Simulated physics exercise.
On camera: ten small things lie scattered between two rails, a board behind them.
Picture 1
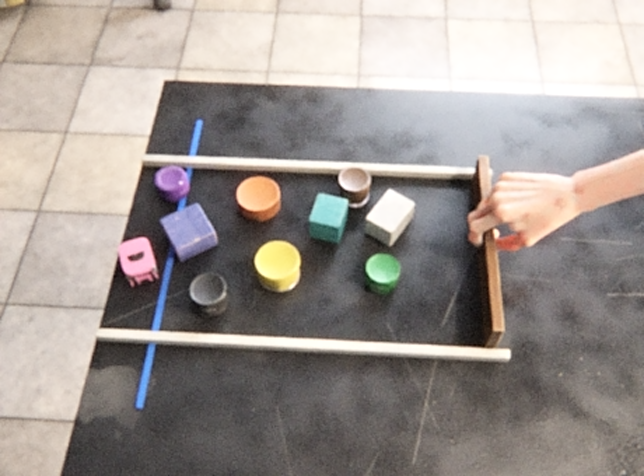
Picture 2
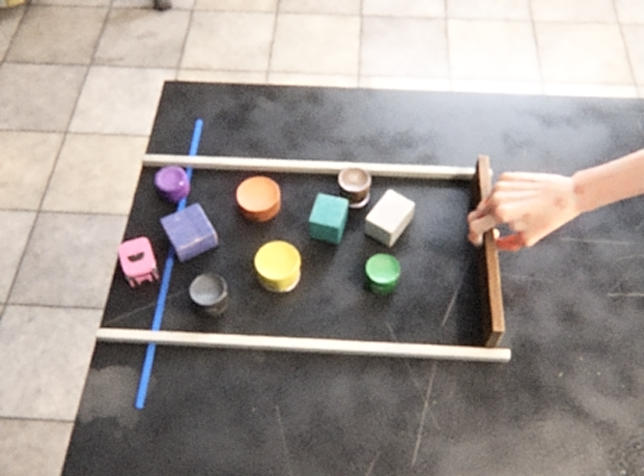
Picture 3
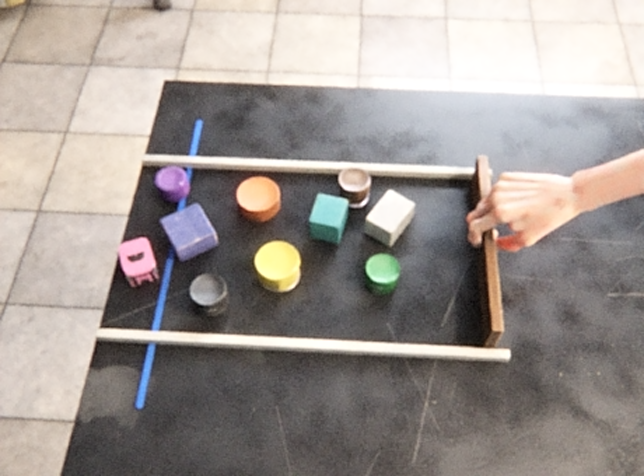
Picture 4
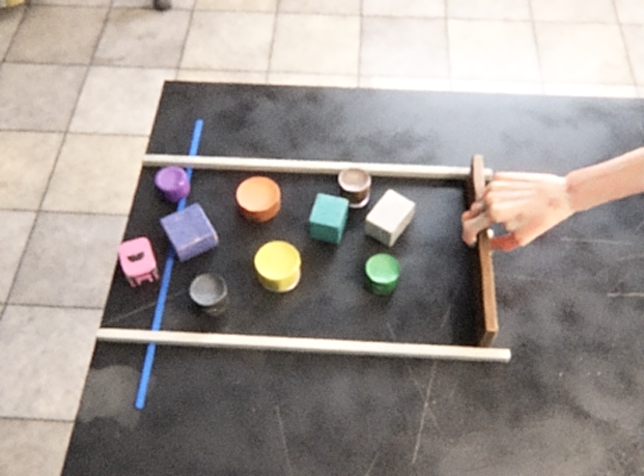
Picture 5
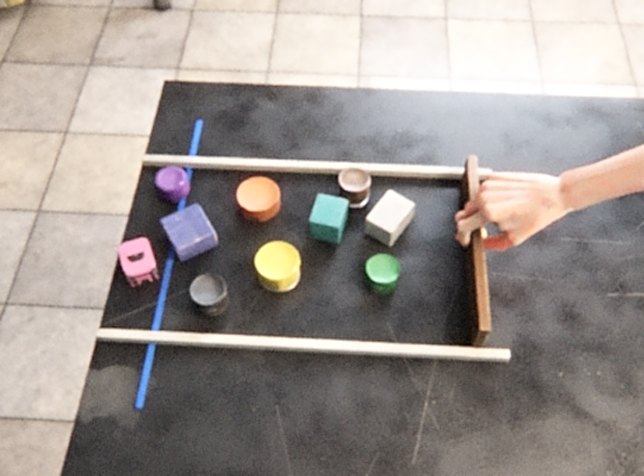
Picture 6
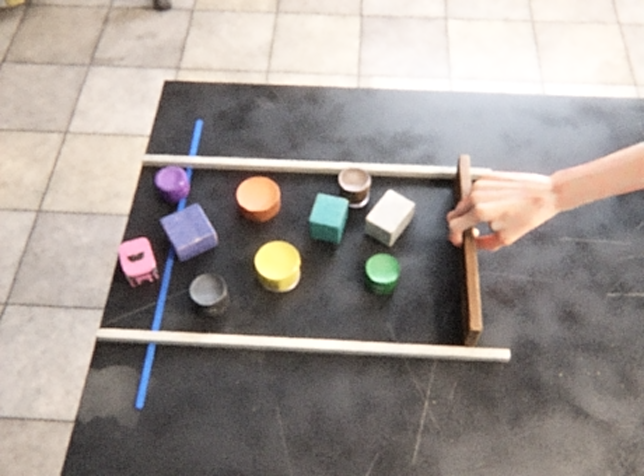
A wooden board, gripped by a hand at the right, stays still at first between two pale rails on a black table. The hand then slides it slowly a short way left, toward the scattered colourful tubs and blocks, which stay in place, untouched, some of them near a blue strip.
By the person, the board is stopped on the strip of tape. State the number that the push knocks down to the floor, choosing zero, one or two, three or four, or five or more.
Basically the losses over the end count three or four in this one.
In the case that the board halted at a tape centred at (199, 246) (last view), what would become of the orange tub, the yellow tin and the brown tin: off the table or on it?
The orange tub? It is safe. The yellow tin? It is safe. The brown tin? It is safe.
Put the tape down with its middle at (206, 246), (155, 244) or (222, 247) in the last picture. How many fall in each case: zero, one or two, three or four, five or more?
In order: Just one or two, more than four, no fall at all.
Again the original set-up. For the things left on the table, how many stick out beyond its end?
The total comes out at 3.
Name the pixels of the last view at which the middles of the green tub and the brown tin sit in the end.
Around (150, 265) and around (169, 178).
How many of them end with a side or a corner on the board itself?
The figure is 4.
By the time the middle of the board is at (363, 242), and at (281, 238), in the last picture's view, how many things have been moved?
The counts are 4 and 6.
Soon after, none off yet; pink case at rest near (139, 262); purple lid at rest near (172, 184); blue block at rest near (189, 233).
At rest, the number that fall off is three or four; fallen, blue block, purple lid and pink case.
